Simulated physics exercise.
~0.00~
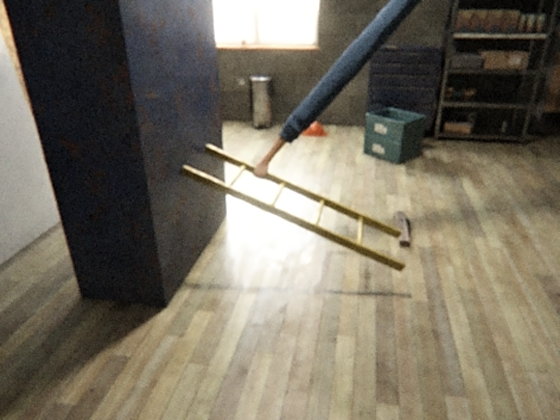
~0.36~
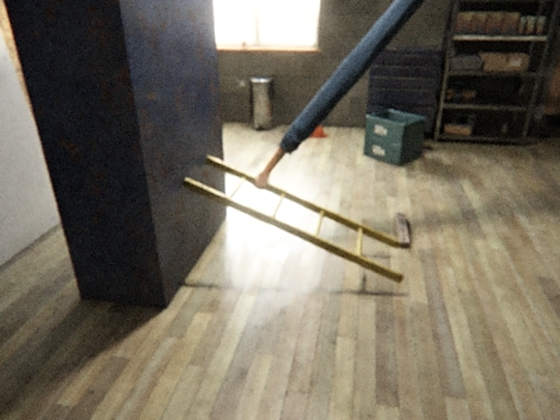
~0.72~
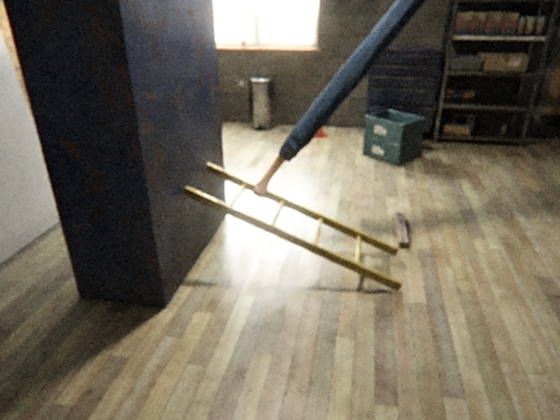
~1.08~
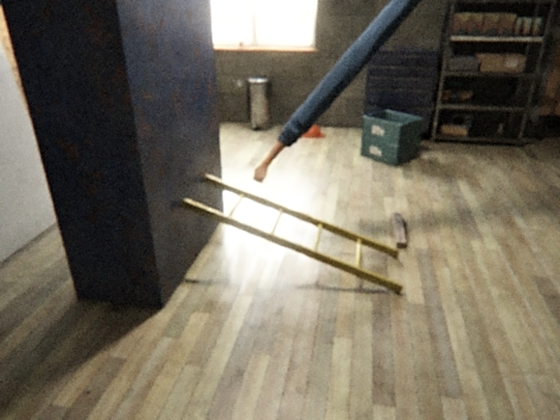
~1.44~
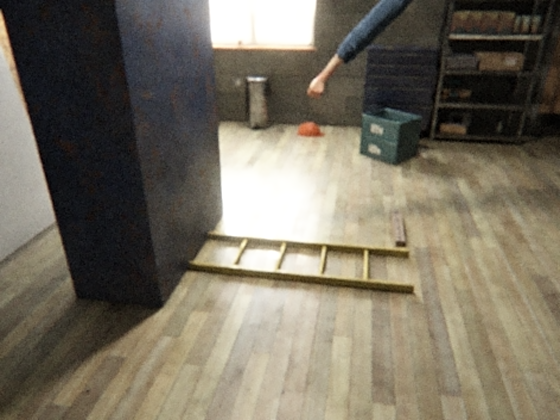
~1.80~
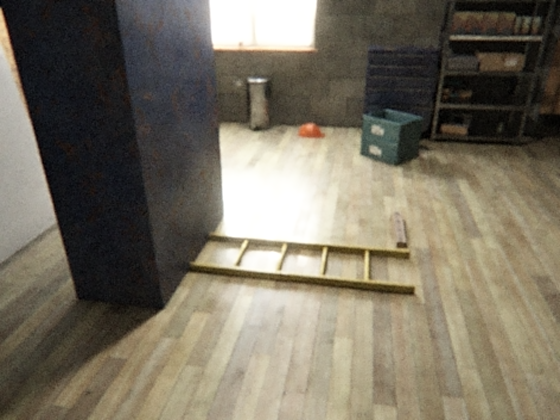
A yellow ladder-like rack, held at a slant against a dark pillar by someone's hand, was lowered a little, then slipped down once the hand let go and drew away, ending up flat on the wooden floor beside the pillar.
